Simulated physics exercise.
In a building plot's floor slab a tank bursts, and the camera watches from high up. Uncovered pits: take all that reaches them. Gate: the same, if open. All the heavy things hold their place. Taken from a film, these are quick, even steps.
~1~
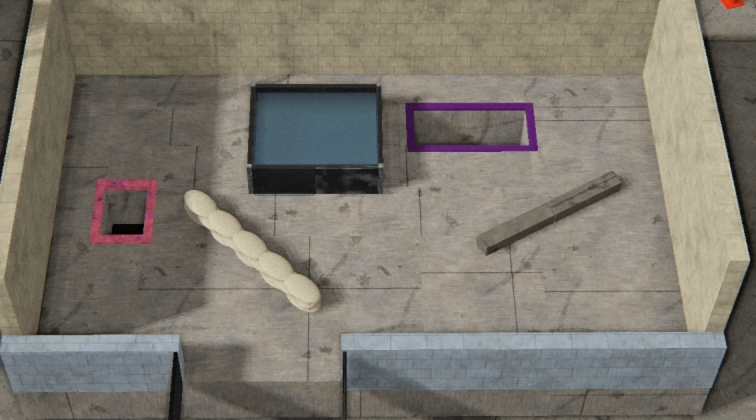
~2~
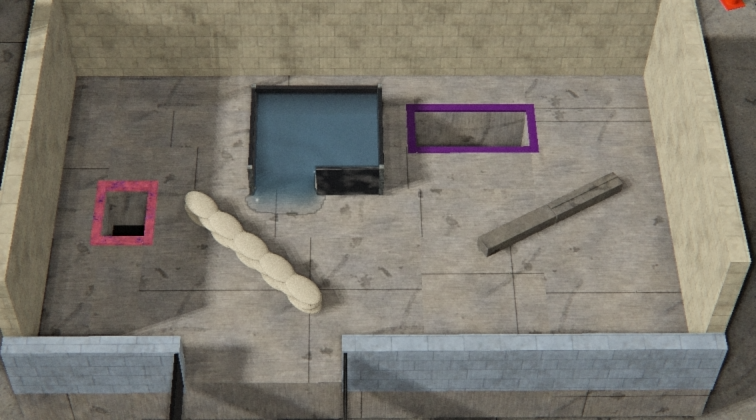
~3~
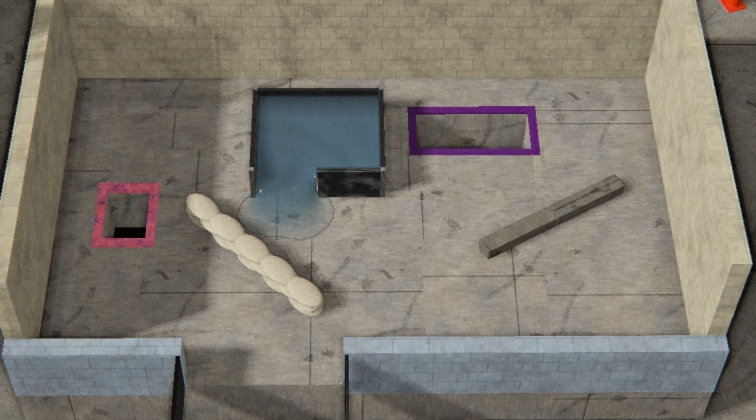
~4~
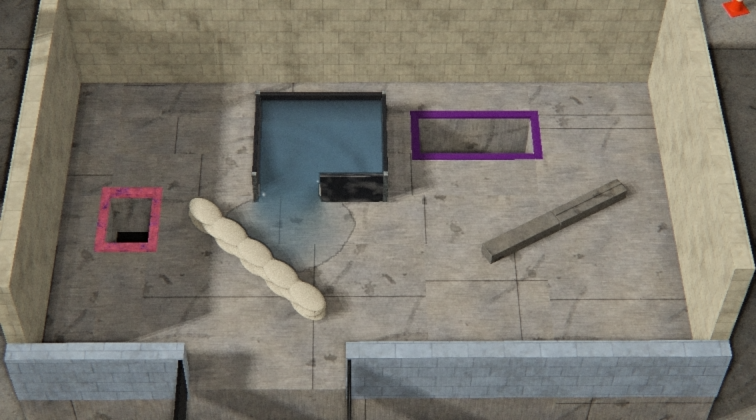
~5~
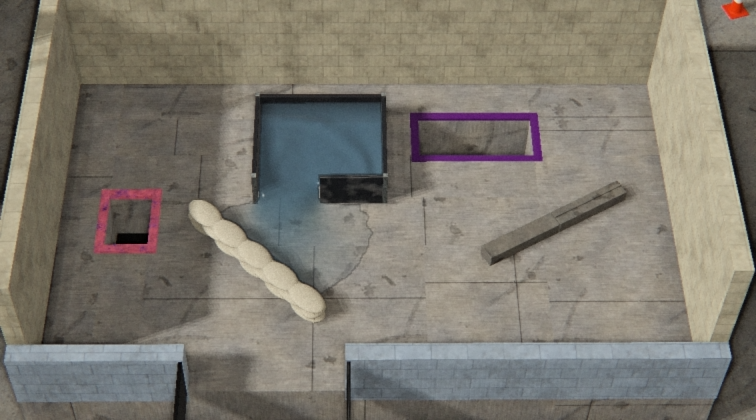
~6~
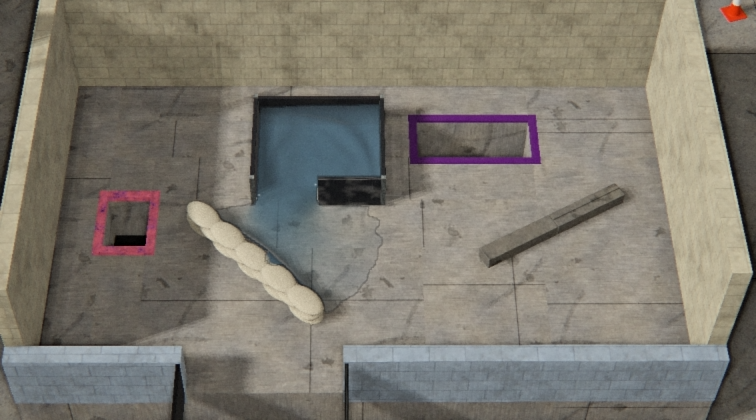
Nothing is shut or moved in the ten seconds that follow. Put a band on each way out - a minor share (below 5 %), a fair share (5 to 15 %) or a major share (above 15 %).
The gate swallows below five per cent; the pink pit swallows below five per cent; the purple pit swallows below five per cent.
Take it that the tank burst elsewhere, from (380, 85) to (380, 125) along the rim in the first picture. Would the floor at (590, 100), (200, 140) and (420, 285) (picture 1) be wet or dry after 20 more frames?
Soaked, then unsoaked, then unsoaked.
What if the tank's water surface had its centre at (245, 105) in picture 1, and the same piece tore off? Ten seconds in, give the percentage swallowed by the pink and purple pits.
Shares - pink: 20 in a hundred; purple: 2 in a hundred.
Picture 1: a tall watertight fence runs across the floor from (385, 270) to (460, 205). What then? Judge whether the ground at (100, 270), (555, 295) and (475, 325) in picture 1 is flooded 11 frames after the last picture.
In the order you listed them: Unsoaked, unsoaked, soaked.
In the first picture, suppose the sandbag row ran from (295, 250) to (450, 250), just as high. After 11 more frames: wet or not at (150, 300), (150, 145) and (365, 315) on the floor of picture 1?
Spot one gets soaked, spot two stays bare, spot three stays bare.
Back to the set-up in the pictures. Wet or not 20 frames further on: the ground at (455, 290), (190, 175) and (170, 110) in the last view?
Point by point: Swamped; swamped; swamped.
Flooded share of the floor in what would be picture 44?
Some 50 in a hundred.
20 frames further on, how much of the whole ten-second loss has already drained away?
Approximately 10 %.
A moment on, water covers 10 % of the floor; the gate 0 %, the pink pit 0 %, the purple pit 0 %.
Next, water covers 20 % of the floor; the gate 0 %, the pink pit 0 %, the purple pit 0 %.
Then, water covers 35 % of the floor; the gate 0 %, the pink pit 0 %, the purple pit 0 %.
Later, water covers 50 % of the floor; the gate 1 %, the pink pit 0 %, the purple pit 0 %.
In the end, water covers 65 % of the floor; the gate 2 %, the pink pit 0 %, the purple pit 3 %.
